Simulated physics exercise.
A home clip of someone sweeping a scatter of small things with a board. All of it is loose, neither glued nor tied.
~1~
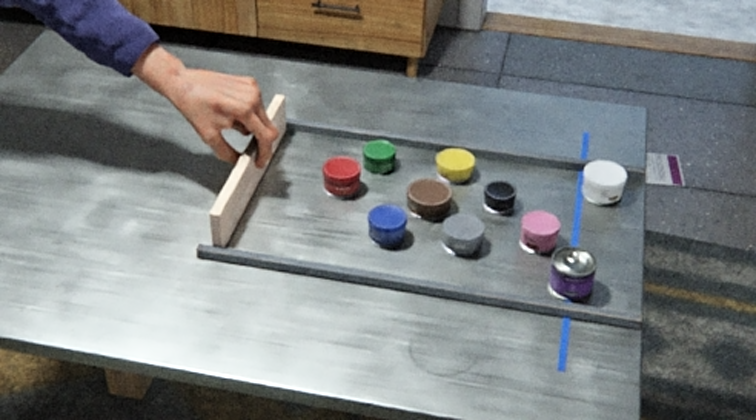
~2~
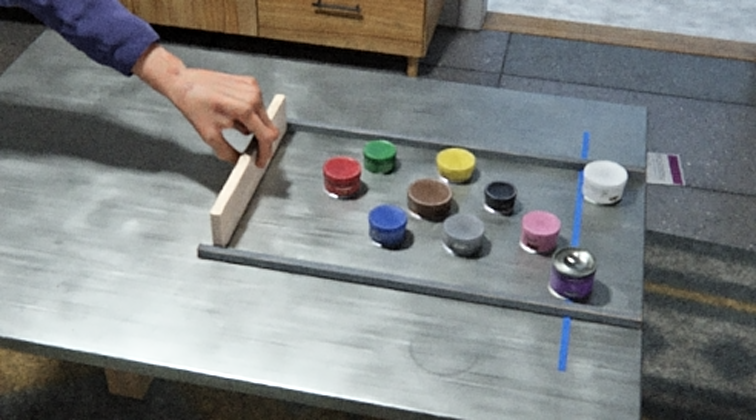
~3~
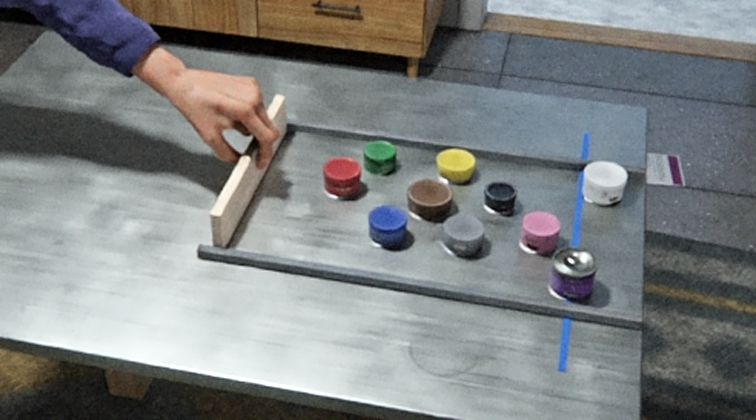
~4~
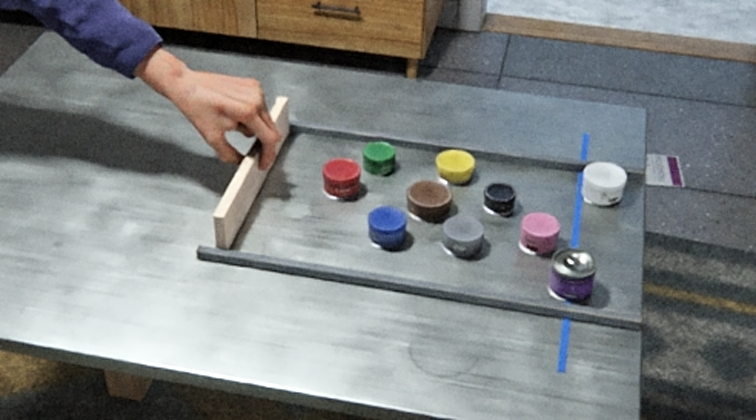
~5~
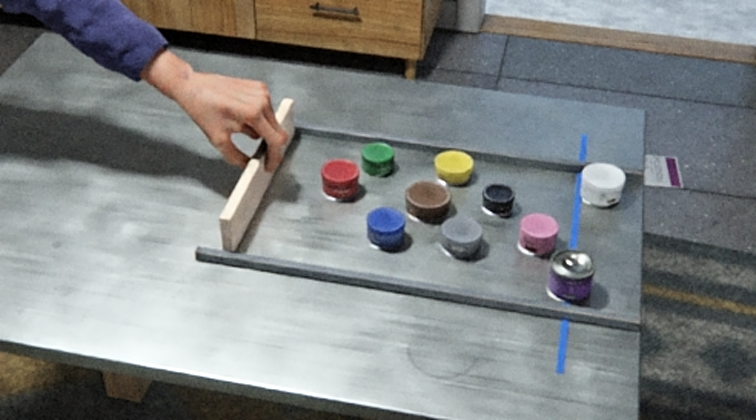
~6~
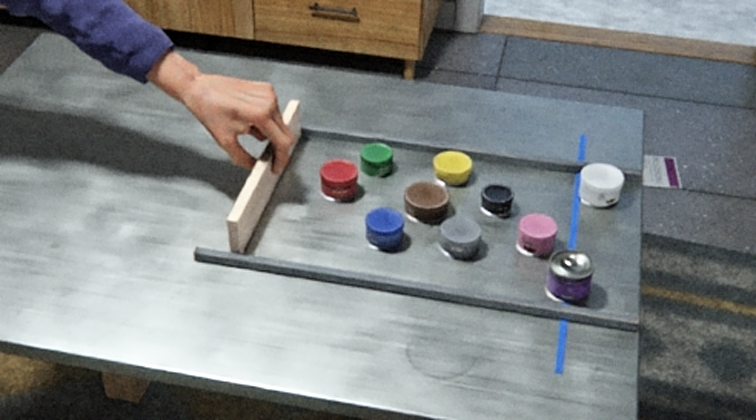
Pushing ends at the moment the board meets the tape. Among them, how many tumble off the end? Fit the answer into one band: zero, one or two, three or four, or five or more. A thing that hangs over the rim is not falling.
I would say one or two.
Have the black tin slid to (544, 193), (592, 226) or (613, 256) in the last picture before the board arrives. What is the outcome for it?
Well, in that order it stays aboard, stays aboard and goes off.
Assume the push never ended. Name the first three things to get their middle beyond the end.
Order, earliest first: White tin, purple pot, pink tin.
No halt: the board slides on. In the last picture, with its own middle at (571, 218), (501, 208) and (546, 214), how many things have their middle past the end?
Respectively 2, 0 and 0.
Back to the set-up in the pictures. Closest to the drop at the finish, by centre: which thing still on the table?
That would be the pink tin.
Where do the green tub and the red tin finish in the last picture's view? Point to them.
Okay, so first (594, 190), and next (595, 215).
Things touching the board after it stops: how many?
4 in contact.
A little later, none off yet; white tin at rest near (601, 186); purple pot at rest near (570, 277); pink tin at rest near (537, 235).
Next, none off yet; white tin shifted a little near (614, 188); purple pot shifted about its own width near (605, 291); pink tin shifted about its own width near (585, 244).
When it is over, the number that fall off is one or two; down, purple pot and white tin.
